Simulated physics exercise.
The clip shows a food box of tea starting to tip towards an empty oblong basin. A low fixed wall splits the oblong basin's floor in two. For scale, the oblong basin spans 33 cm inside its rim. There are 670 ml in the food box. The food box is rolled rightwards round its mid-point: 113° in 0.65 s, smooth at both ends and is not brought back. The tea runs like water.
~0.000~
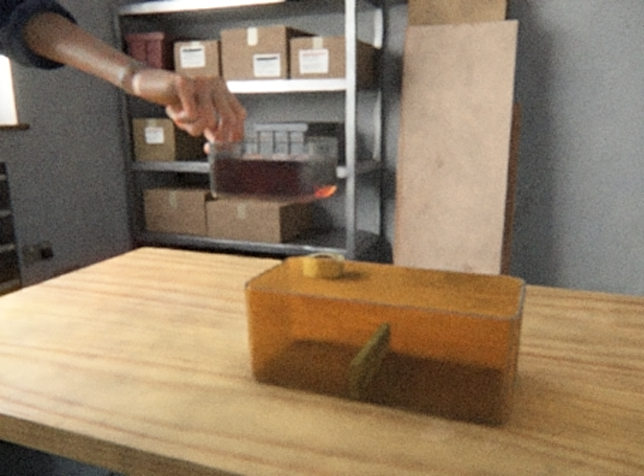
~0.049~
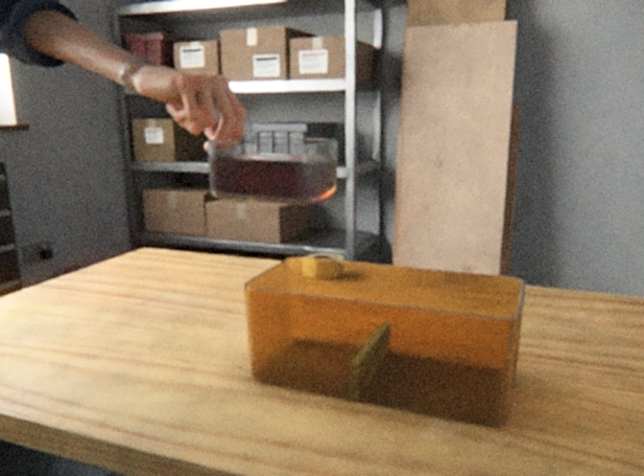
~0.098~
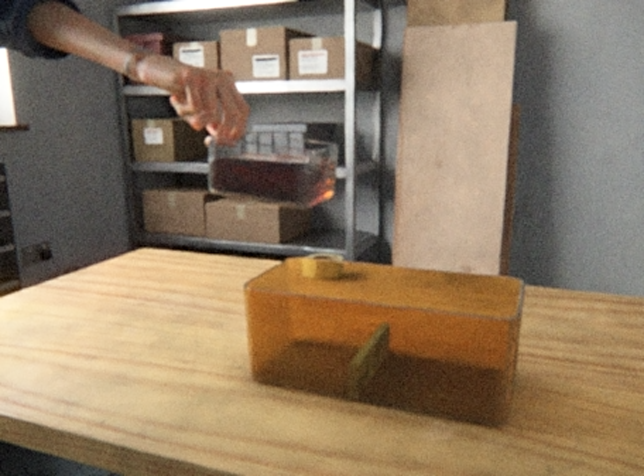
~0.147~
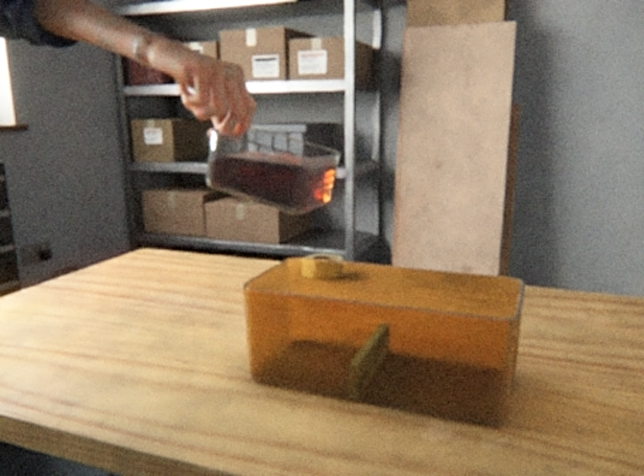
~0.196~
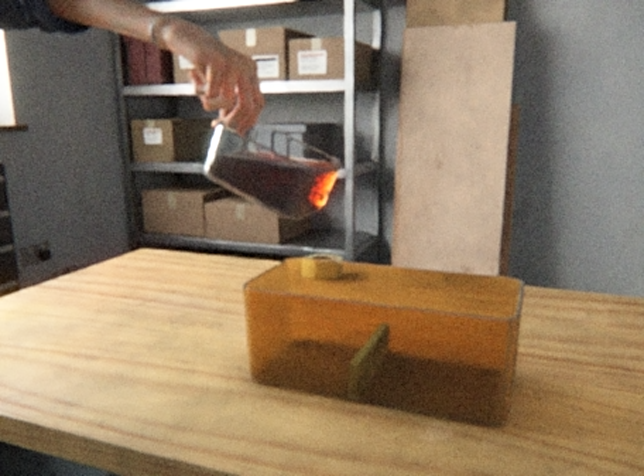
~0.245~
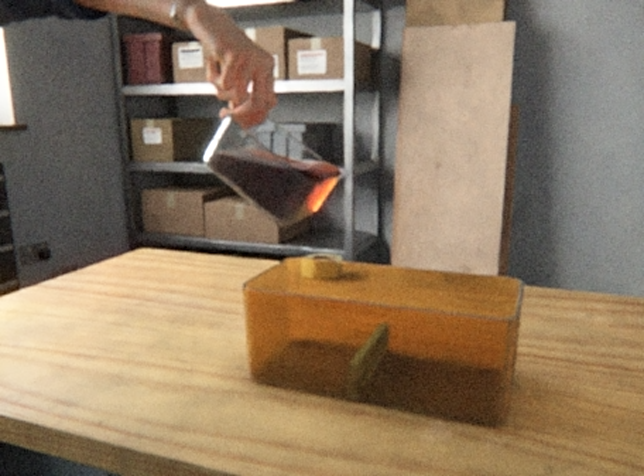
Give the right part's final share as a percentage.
About 40 per cent.
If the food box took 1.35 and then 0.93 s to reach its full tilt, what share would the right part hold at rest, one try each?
First 55, then 50 per cent.
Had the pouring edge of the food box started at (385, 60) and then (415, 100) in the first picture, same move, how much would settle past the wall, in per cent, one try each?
First 80, then 80 per cent.
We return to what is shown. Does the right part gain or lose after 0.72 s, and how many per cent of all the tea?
The share moves up, by some 2 per cent.
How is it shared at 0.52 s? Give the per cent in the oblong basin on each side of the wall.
Left about 20, right about 20.
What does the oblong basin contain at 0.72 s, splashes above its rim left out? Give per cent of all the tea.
About 92 per cent.
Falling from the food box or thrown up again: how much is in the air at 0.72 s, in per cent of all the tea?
Some 5 per cent.
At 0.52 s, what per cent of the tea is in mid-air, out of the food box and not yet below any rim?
Some 42 per cent.
By 0.52 s the tilt is 102° and 16 per cent is still to pour, 21 is left of the wall and 21 right of it.
By 0.72 s the tilt is 113° and 2 per cent is still to pour, 55 is left of the wall and 37 right of it.
By 0.92 s the tilt is 113° and 0 per cent is still to pour, 58 is left of the wall and 39 right of it.
By 1.15 s the tilt is 113° and 0 per cent is still to pour, 58 is left of the wall and 40 right of it.
At rest 58 per cent lies left of the wall, 40 right of it and 2 outside.
